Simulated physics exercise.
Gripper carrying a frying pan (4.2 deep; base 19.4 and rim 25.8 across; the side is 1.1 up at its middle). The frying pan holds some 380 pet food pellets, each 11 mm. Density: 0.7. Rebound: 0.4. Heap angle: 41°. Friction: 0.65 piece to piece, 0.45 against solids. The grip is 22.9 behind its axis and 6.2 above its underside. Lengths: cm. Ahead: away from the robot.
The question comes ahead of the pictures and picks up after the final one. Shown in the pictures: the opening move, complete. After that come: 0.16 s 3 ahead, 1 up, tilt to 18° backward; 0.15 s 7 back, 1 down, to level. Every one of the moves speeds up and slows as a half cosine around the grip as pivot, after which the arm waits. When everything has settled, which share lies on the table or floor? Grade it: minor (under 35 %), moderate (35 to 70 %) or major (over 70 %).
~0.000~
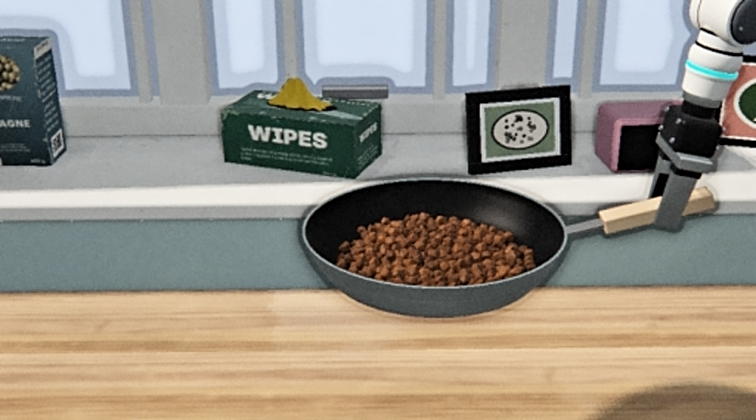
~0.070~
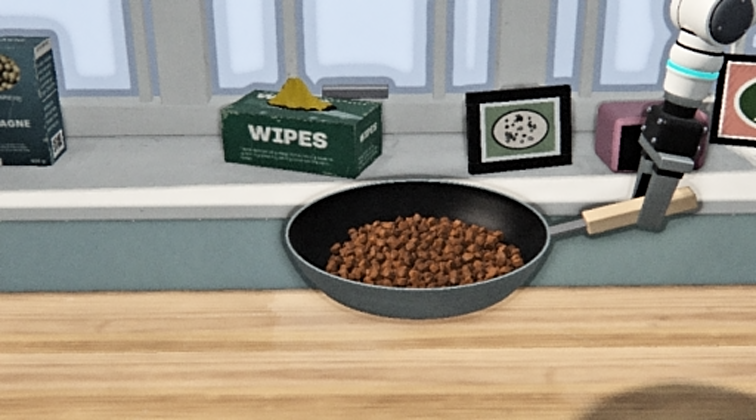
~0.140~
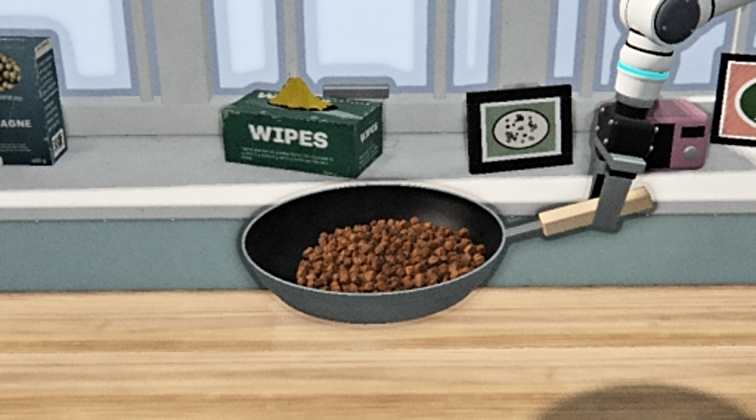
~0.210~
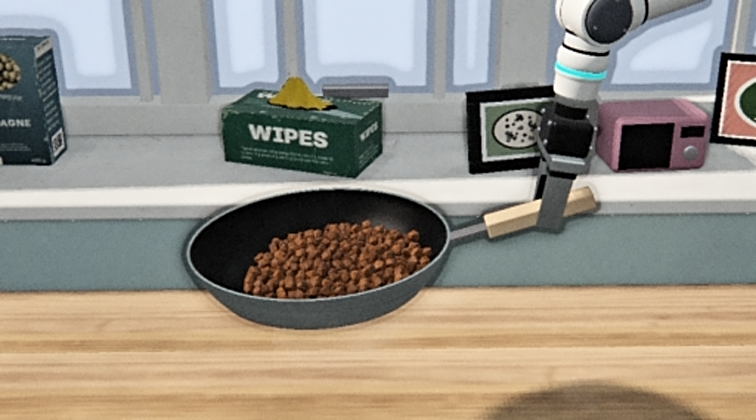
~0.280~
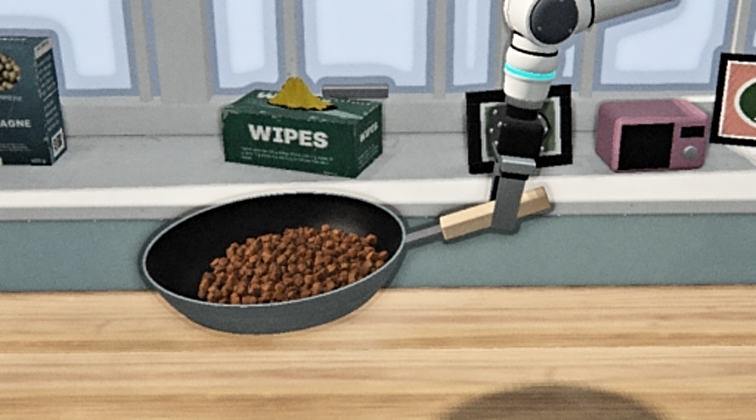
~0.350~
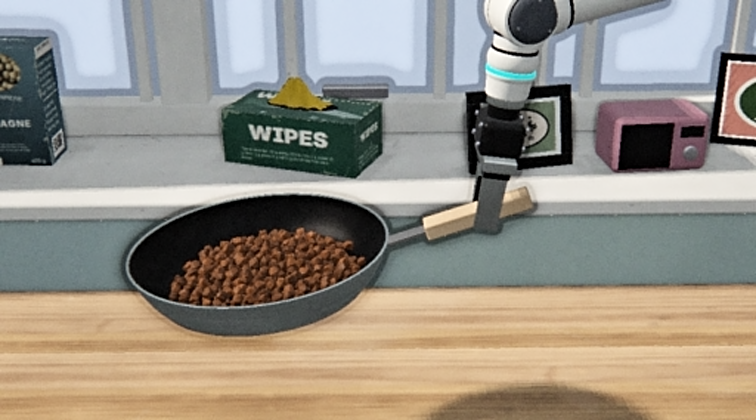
Moderate, 35 to 70 %.
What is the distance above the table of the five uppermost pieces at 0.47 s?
About 34 centimetres.
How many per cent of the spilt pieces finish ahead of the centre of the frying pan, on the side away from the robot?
Roughly 100 per cent.
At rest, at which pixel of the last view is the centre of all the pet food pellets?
In the last picture, their middle sits at about (202, 262).
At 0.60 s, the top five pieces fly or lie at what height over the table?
Close to 39 cm above the tabletop.
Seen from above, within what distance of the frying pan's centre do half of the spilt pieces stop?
Looks like roughly 20 centimetres to me.
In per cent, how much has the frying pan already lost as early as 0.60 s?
Reading at that time: Approx. 15 %.
After 0.47 s, tilted 15° backward, highest piece 34 above the table; 375 in the frying pan.
After 0.60 s, tilted 7° backward, highest piece 39 above the table; 317 in the frying pan, 58 in flight or on a rim.
After 0.86 s, level, highest piece 29 above the table; 209 in the frying pan, 139 on the table or floor, 27 in flight or on a rim.
After 1.91 s, level, highest piece 29 above the table; 209 in the frying pan, 166 on the table or floor.
In the end, 209 in the frying pan, 166 on the table or floor. That is 44 % on the table or floor.
